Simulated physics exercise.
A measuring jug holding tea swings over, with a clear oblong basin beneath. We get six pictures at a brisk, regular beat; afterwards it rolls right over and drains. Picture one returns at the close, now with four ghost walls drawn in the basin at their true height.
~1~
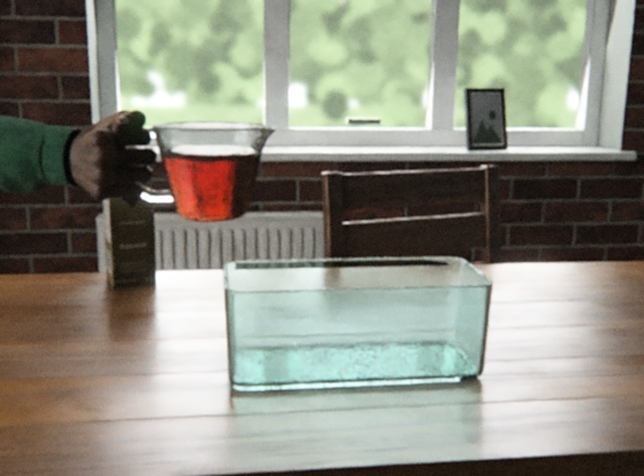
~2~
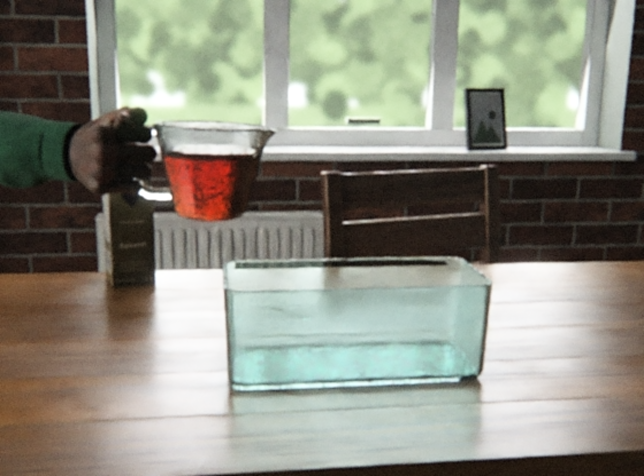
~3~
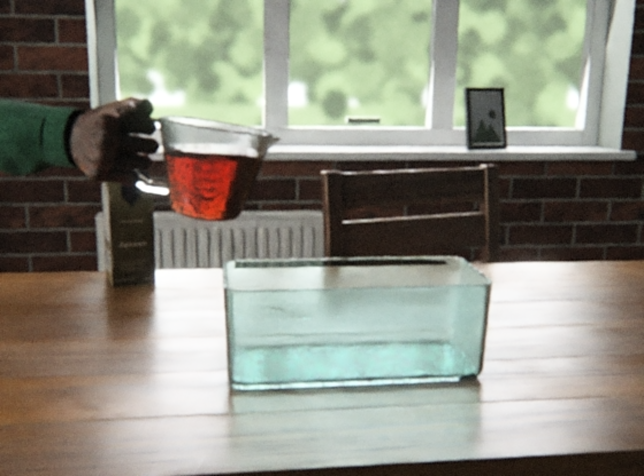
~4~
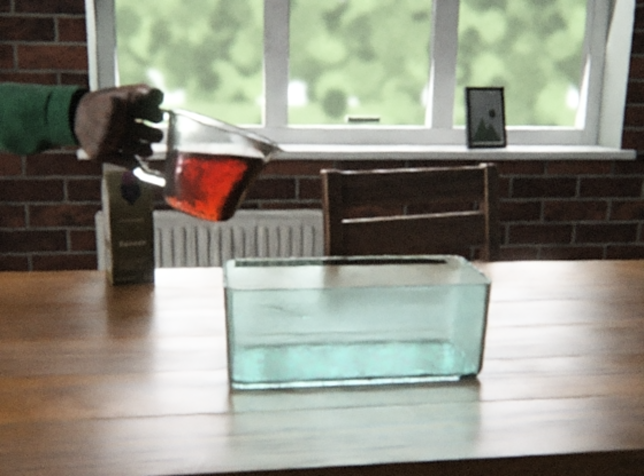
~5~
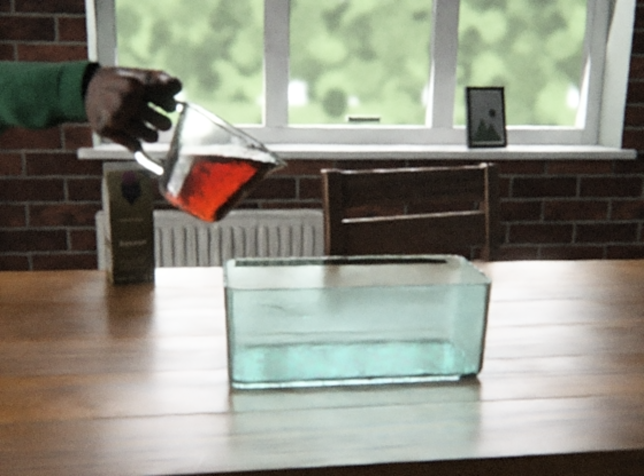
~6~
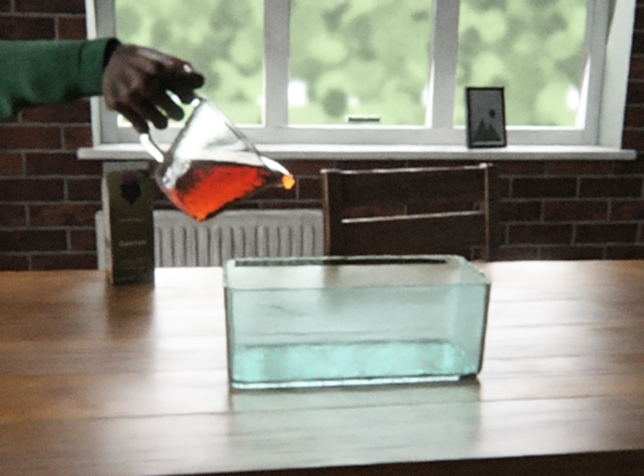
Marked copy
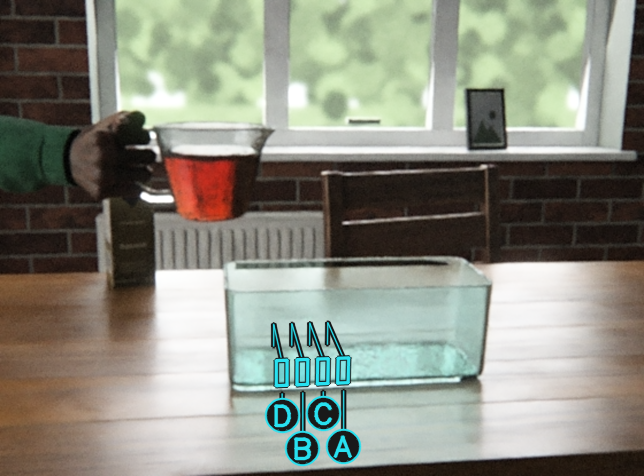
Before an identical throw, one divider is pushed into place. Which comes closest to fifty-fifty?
Choose C.
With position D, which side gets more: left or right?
More ends on the right.
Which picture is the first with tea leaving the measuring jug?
Picture 6.
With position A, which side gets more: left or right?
The left side.
On the marked copy, A at (343, 390); B at (302, 392); C at (323, 391); D at (282, 393).
Choosing A, about 77 % ends left of the wall and 20 % right of it; 3 % is lost outside.
Choosing B, about 28 % ends left of the wall and 71 % right of it.
Choosing C, about 52 % ends left of the wall and 46 % right of it.
Choosing D, about 11 % ends left of the wall and 88 % right of it.
